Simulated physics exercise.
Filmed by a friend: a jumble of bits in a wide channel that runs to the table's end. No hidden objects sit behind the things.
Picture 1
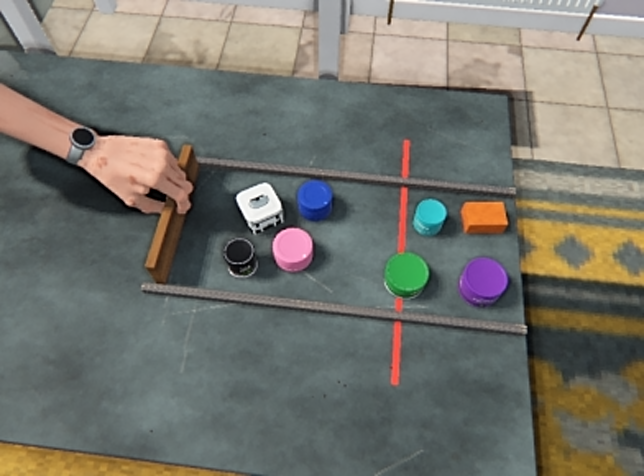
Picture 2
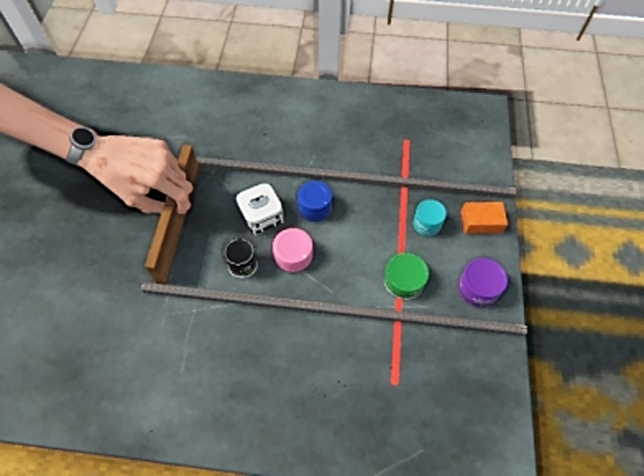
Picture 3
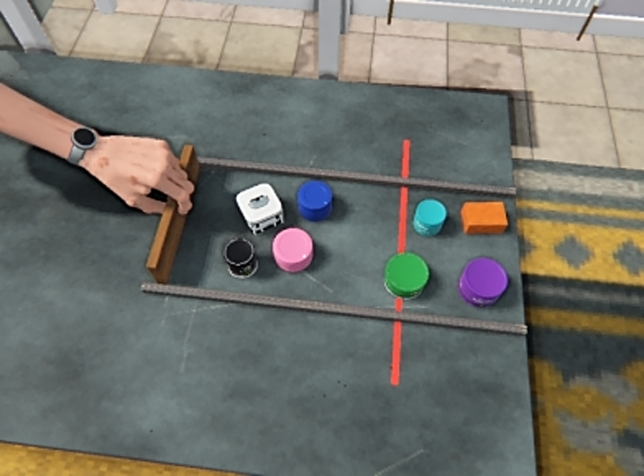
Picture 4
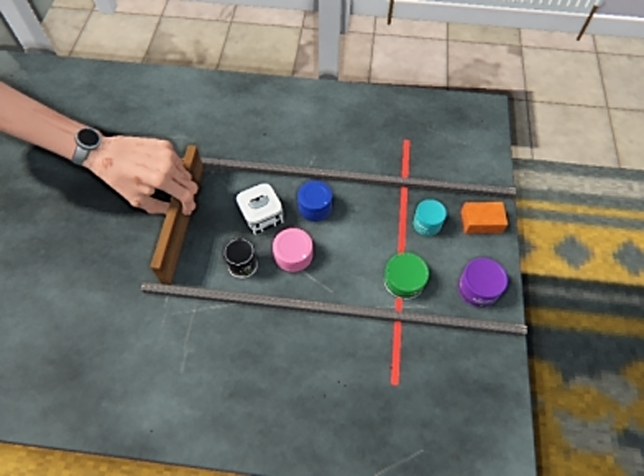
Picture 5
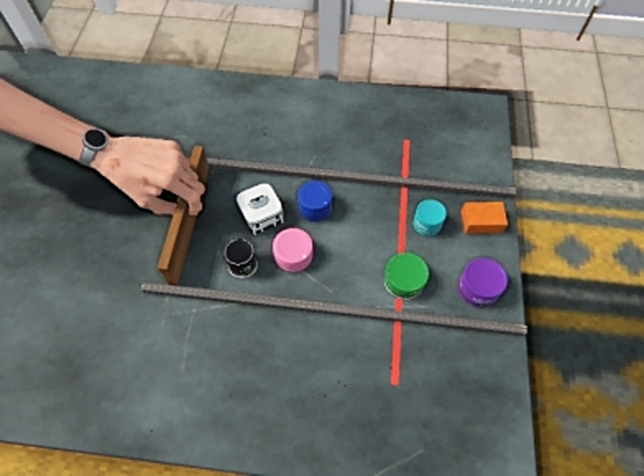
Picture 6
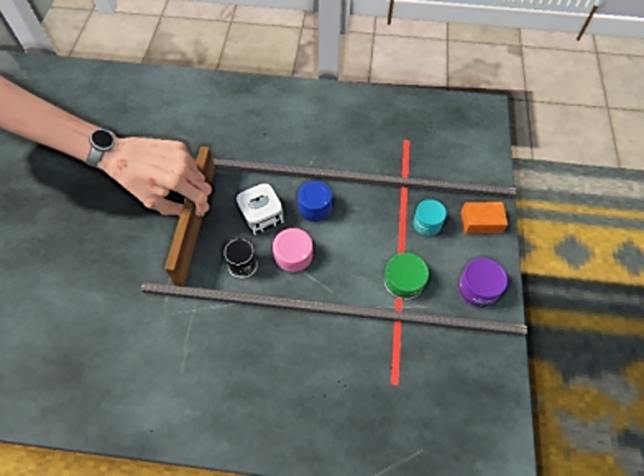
In this clip, a hand wearing a watch holds a wooden board still, then slides it slightly right between two rails on a dark table, while the white case, colourful round containers, black object and orange block remain motionless.
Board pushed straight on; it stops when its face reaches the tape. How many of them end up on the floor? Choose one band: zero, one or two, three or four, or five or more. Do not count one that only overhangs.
Zero.
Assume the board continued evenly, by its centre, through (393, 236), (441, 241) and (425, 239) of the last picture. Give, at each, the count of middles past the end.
First 0, then 2, finally 0.
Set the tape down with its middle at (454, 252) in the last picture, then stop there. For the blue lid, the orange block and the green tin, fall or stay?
The blue lid stays put, the orange block topples down, the green tin stays put.
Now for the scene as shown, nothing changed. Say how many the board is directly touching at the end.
Contact count: 2.
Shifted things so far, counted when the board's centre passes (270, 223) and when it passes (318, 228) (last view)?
That gives 4 for the first and 4 for the second.
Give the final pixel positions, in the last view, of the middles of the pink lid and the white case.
You'll see the pink lid at (443, 260), with the white case at (428, 228).
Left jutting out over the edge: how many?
The total comes out at 0.
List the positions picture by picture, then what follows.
The first picture shows orange block (484, 218); purple tub (482, 283); turquoise tub (429, 218); board (175, 213); tape (402, 247).
The second picture shows purple tub (482, 283); board (175, 213).
The third picture shows turquoise tub (429, 218); green tin (406, 276).
The fourth picture shows orange block (484, 218); blue lid (315, 202).
The fifth picture shows purple tub (482, 283); white case (260, 209).
The sixth picture shows orange block (484, 218); purple tub (482, 283); turquoise tub (429, 218); board (193, 215); tape (402, 247).
Soon after, none off yet; orange block at rest near (484, 218); purple tub at rest near (482, 283); turquoise tub at rest near (429, 218).
At rest, the number that fall off is zero.
